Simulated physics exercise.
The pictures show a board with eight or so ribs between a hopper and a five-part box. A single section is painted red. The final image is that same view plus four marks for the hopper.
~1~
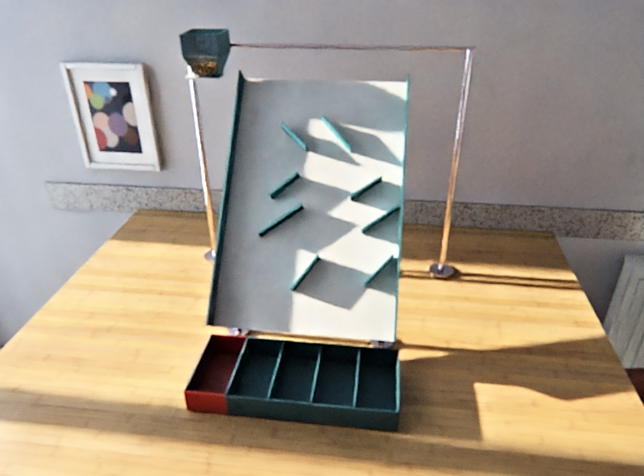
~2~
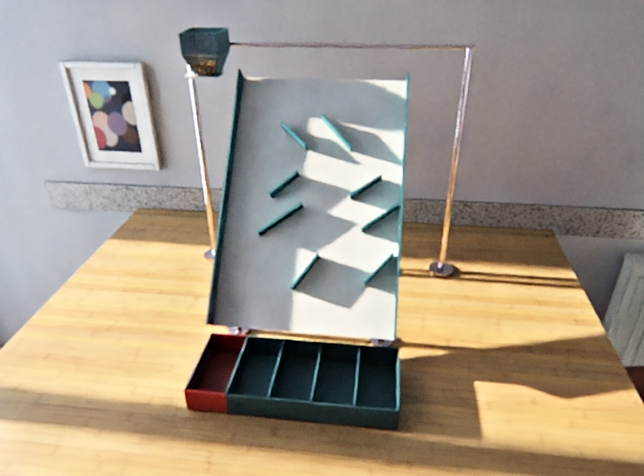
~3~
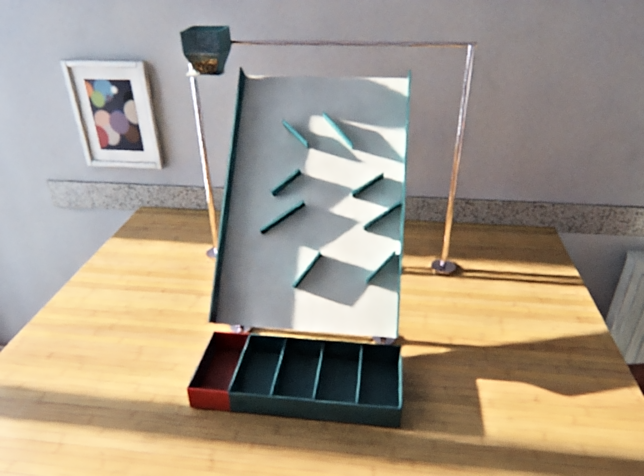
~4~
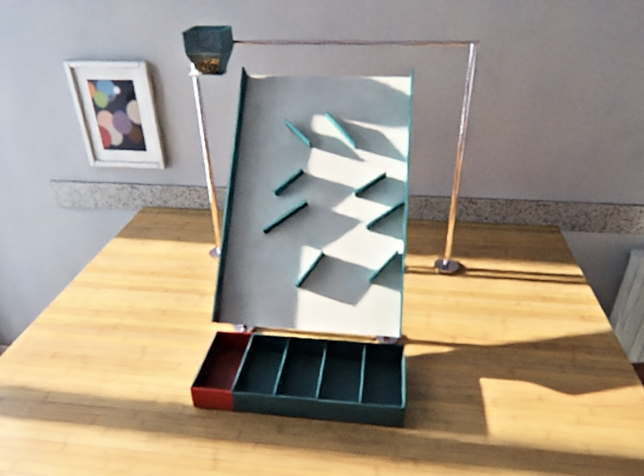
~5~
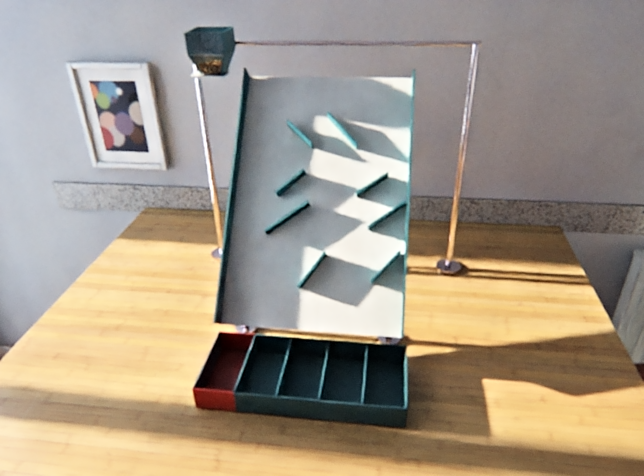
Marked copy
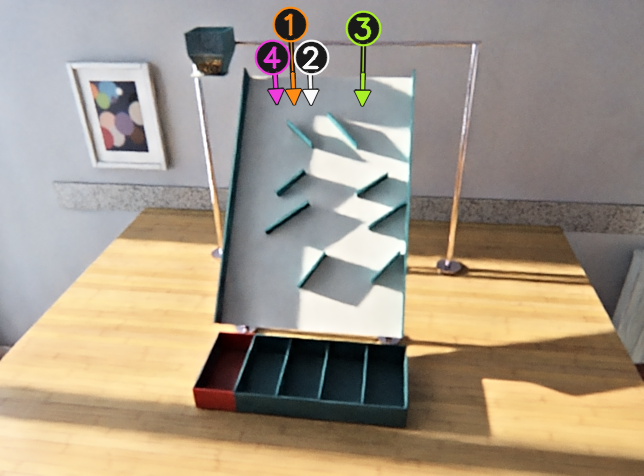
Nothing moves but the slightly drifting view of a ribbed, tilted board between a raised hopper and a five-part box with a red left section.
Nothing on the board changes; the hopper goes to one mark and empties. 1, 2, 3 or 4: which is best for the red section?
It is 4.
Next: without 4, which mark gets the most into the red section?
The answer is 1.
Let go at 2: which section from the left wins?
It is the fourth one.
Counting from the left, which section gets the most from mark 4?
The first from the left.
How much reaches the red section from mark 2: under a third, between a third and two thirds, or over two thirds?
Under a third.
On the marked copy, mark 1 meets the board at (293, 98); mark 2 meets the board at (310, 99); mark 3 meets the board at (362, 100); mark 4 meets the board at (276, 98).
If 1 is chosen, about half in the red section, about half in other sections.
If 2 is chosen, a small part in the red section, most in other sections, a small part outside the box.
If 3 is chosen, a stray few in the red section, nearly all in other sections.
If 4 is chosen, nearly all in the red section, a stray few outside the box.
